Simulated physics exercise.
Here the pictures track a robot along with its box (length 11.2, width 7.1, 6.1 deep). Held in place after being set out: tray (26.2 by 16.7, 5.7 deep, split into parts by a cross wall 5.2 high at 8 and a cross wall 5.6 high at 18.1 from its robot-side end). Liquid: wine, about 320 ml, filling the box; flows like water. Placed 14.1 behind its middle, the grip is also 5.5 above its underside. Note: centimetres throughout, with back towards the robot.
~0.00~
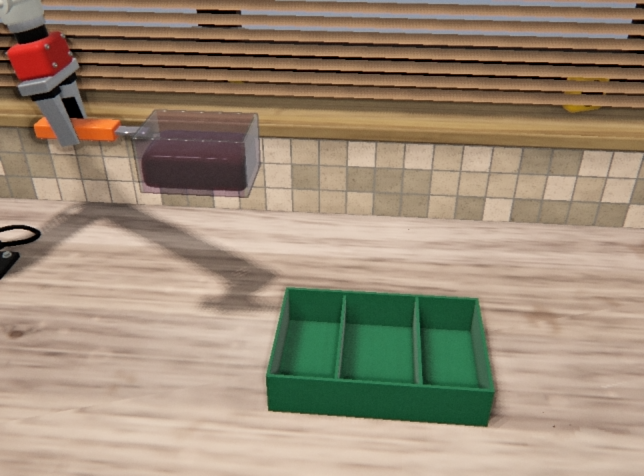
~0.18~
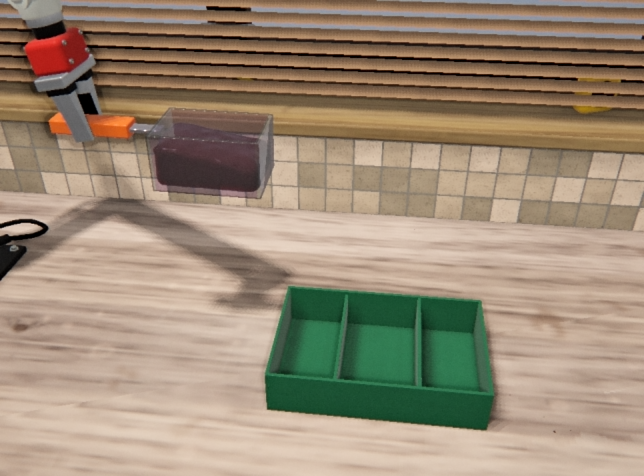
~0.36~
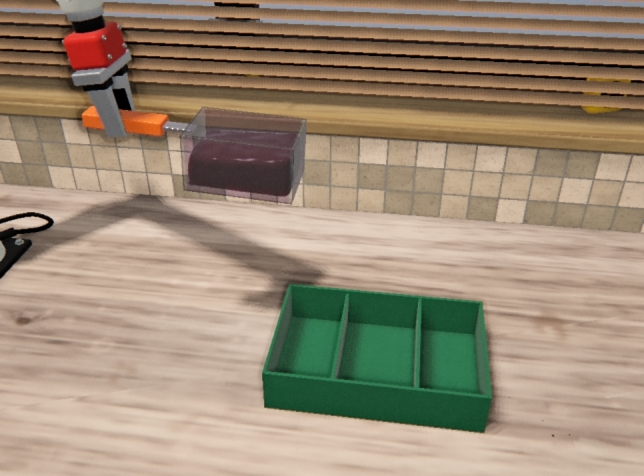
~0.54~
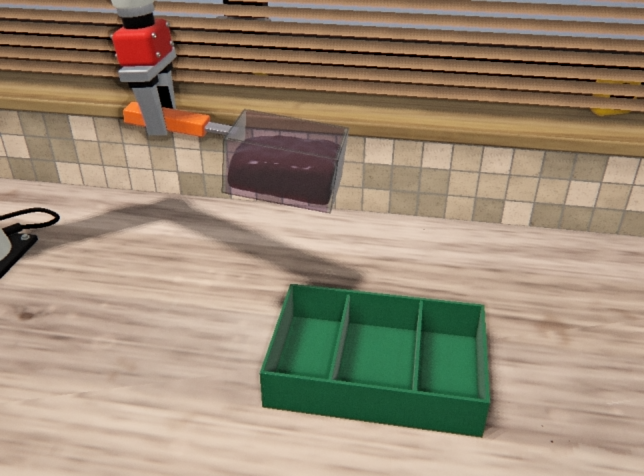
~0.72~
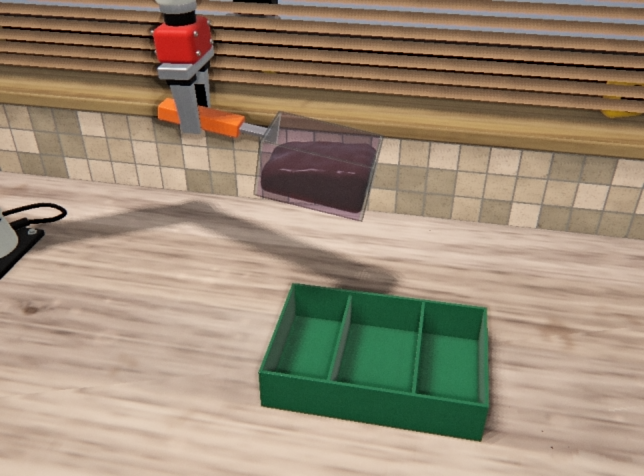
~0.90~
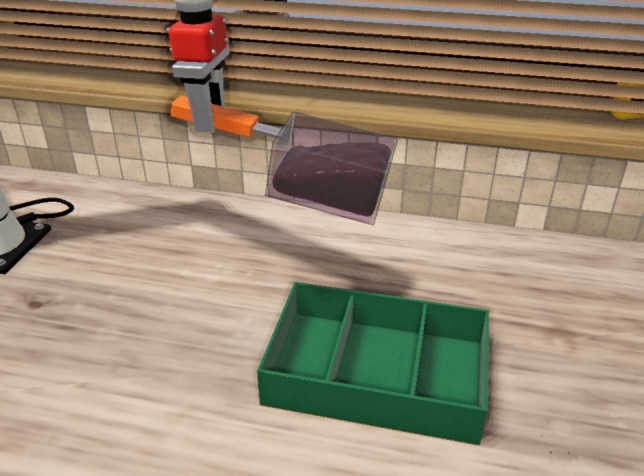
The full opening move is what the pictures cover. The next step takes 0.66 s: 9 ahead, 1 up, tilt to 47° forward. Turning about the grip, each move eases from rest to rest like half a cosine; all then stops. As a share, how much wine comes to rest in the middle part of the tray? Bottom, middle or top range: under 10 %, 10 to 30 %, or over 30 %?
Range: Bottom.
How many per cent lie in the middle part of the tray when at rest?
I reckon close to 2 in a hundred.
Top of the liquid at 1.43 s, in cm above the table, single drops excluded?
Some 25 cm.
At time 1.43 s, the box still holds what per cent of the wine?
About 80 %.
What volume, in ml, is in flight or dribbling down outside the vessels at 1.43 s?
Roughly 60 ml.
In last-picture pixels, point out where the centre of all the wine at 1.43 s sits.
The centre lands around (394, 244) in the last view.
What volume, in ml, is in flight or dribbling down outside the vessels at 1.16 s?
Estimate: Some 0 ml.
After 1.16 s, tilted 23° forward, liquid up to 29 above the table; 325 ml in the box.
After 1.43 s, tilted 43° forward, liquid up to 25 above the table; 255 ml in the box, 10 ml in the far-side part, 60 ml in the air or running down outside.
After 1.76 s, tilted 47° forward, liquid up to 130 above the table; 175 ml in the box, 115 ml in the far-side part, 35 ml in the air or running down outside.
After 2.56 s, tilted 47° forward, liquid up to 60 above the table; 150 ml in the far-side part, 145 ml in the box, 25 ml on the table or floor, 5 ml in the middle part.
In the end, 150 ml in the far-side part, 145 ml in the box, 25 ml on the table or floor, 5 ml in the middle part. That is 2 % in the middle part of the tray.
